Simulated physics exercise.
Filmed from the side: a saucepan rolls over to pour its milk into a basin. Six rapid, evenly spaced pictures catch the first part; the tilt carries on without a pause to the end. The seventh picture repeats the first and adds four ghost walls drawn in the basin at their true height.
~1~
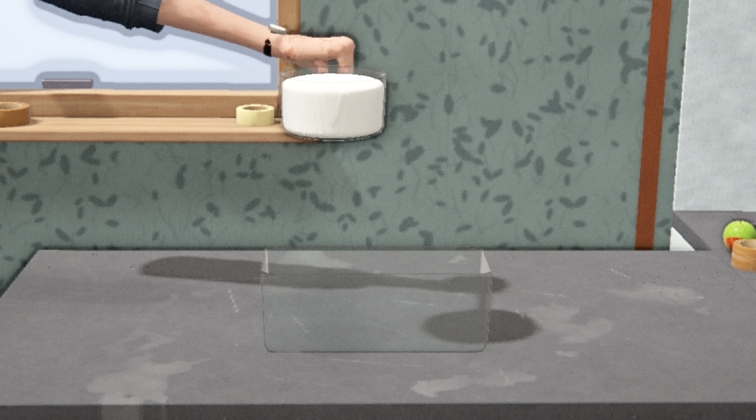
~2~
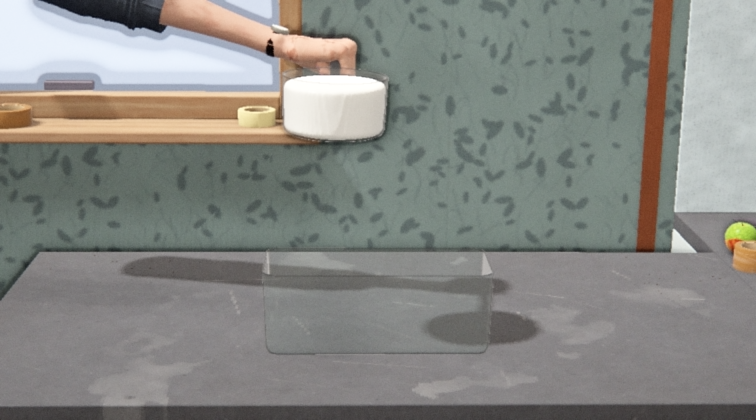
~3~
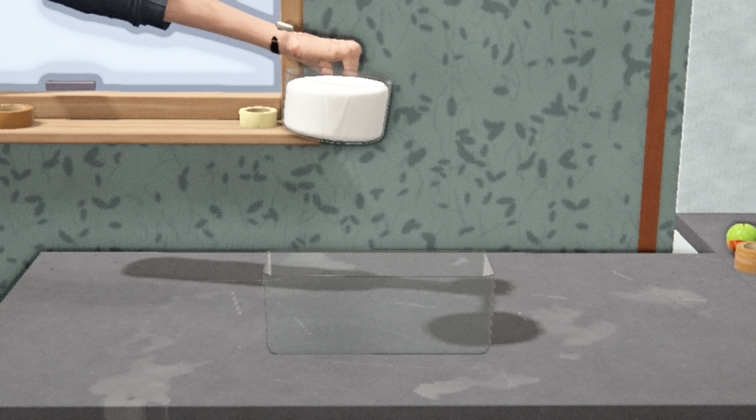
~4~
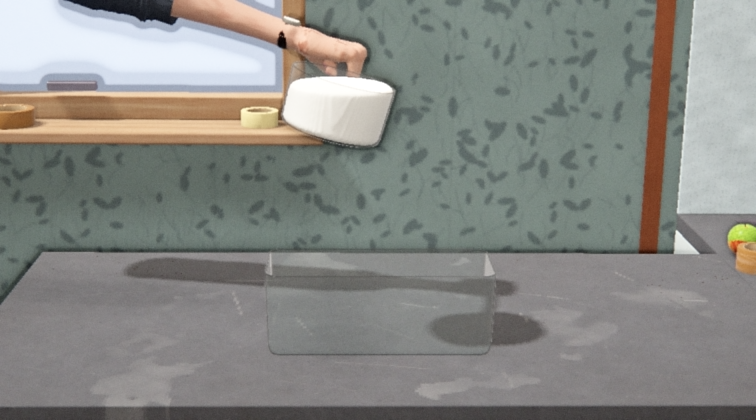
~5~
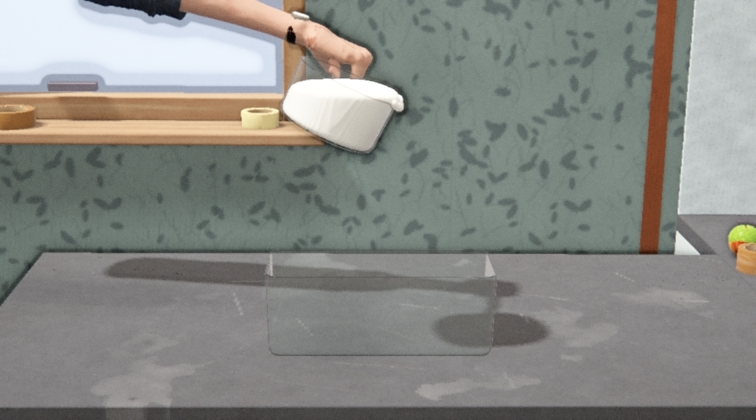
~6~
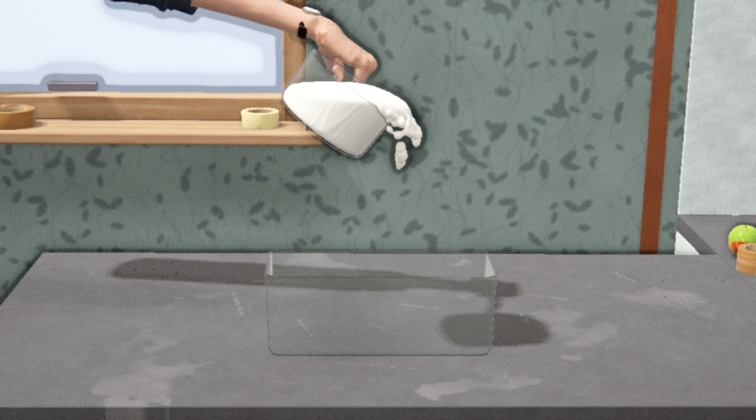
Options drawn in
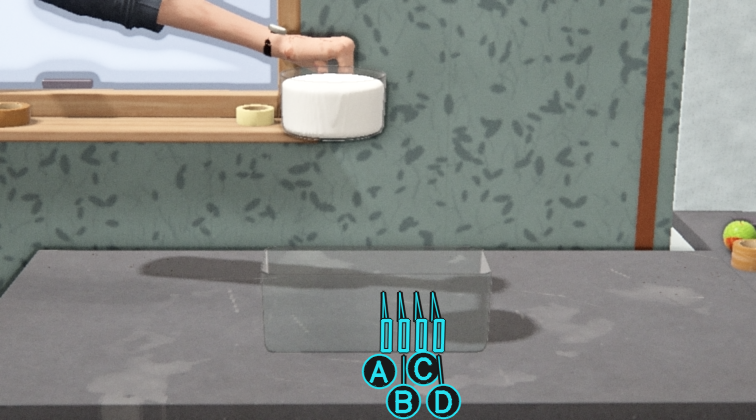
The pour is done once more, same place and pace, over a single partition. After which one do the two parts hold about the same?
It is C.
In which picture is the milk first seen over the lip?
Picture 5.
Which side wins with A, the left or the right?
More ends on the right.
On the marked copy, A at (386, 356); B at (403, 356); C at (421, 356); D at (438, 356).
If A is chosen, about 21 % ends left of the wall and 77 % right of it.
If B is chosen, about 32 % ends left of the wall and 66 % right of it; 3 % is lost outside.
If C is chosen, about 49 % ends left of the wall and 49 % right of it; 3 % is lost outside.
If D is chosen, about 61 % ends left of the wall and 36 % right of it.
